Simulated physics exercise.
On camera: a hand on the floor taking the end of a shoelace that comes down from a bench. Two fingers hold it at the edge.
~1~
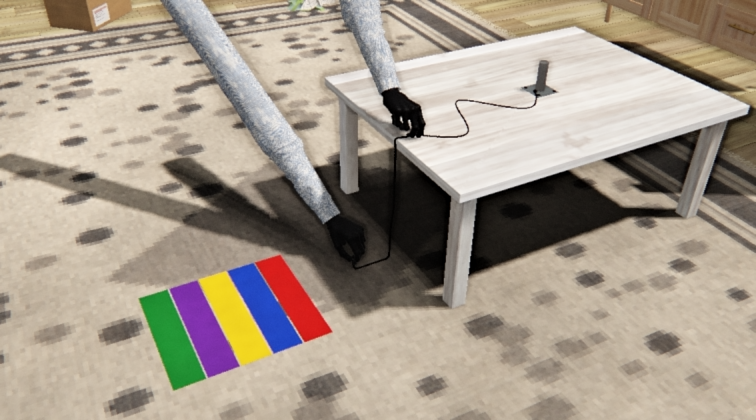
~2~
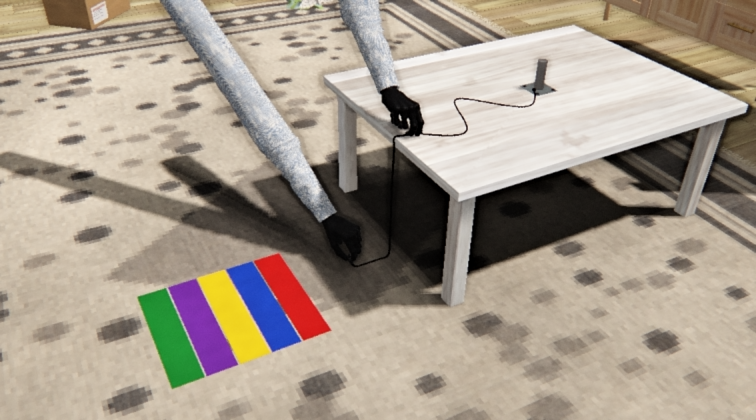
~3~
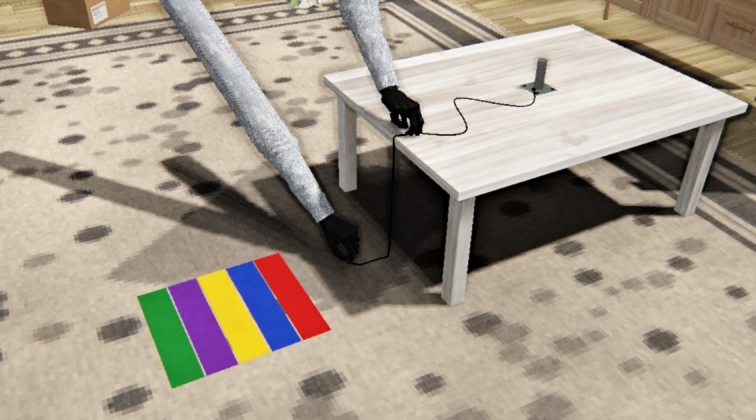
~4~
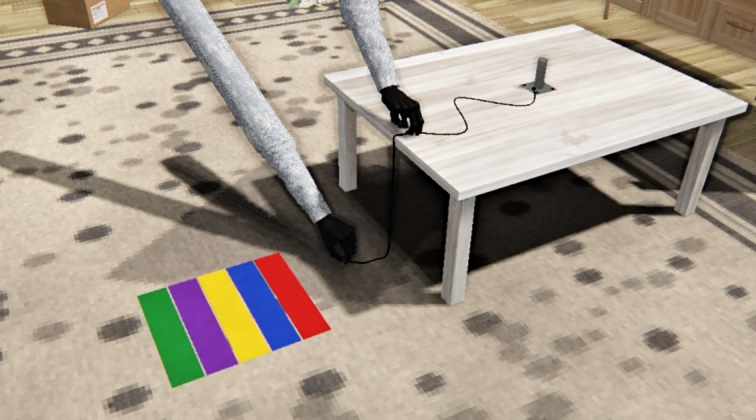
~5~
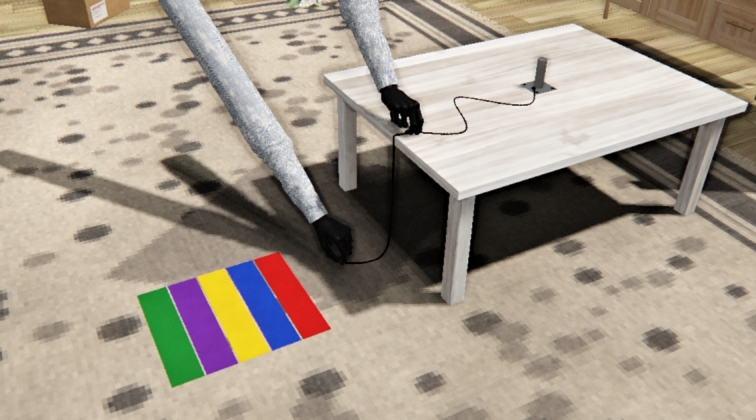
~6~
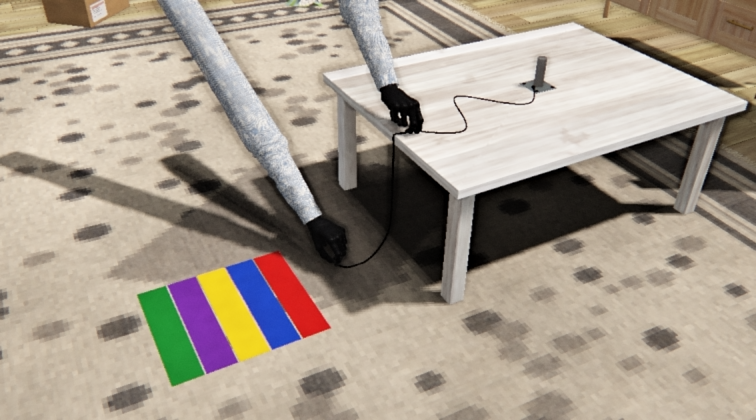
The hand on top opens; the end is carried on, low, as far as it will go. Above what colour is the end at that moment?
The end stops over the green strip.
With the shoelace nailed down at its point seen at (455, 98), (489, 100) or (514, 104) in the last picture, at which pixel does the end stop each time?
Near (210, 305), (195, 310) and (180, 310).
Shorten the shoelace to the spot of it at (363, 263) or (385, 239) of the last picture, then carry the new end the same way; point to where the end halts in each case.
Near (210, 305) and (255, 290).
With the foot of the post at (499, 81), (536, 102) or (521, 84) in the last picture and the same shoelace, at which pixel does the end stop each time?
About (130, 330), (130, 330) and (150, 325).
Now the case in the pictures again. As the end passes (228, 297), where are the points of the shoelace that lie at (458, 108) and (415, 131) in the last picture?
The first at (422, 119), the second at (375, 186).
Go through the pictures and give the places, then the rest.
End (353, 261); red (309, 322); blue (279, 332); yellow (248, 343); purple (216, 355); green (183, 367), in the first frame.
End (349, 260); shoelace through (533, 104) (470, 100) (466, 123) (412, 134) (392, 187) (389, 247), in the second frame.
End (347, 260), in the third frame.
End (344, 261); shoelace through (533, 103) (470, 99) (466, 122) (411, 133) (393, 185) (389, 246), in the fourth frame.
End (340, 261), in the fifth frame.
End (334, 262); shoelace through (532, 101) (470, 97) (465, 121) (411, 132) (392, 184) (382, 244), in the sixth frame.
A little later, end near (228, 297); over yellow.
Next, end near (187, 310); over purple.
When it is tight, end near (163, 318); over green. It gets as far as the green strip.
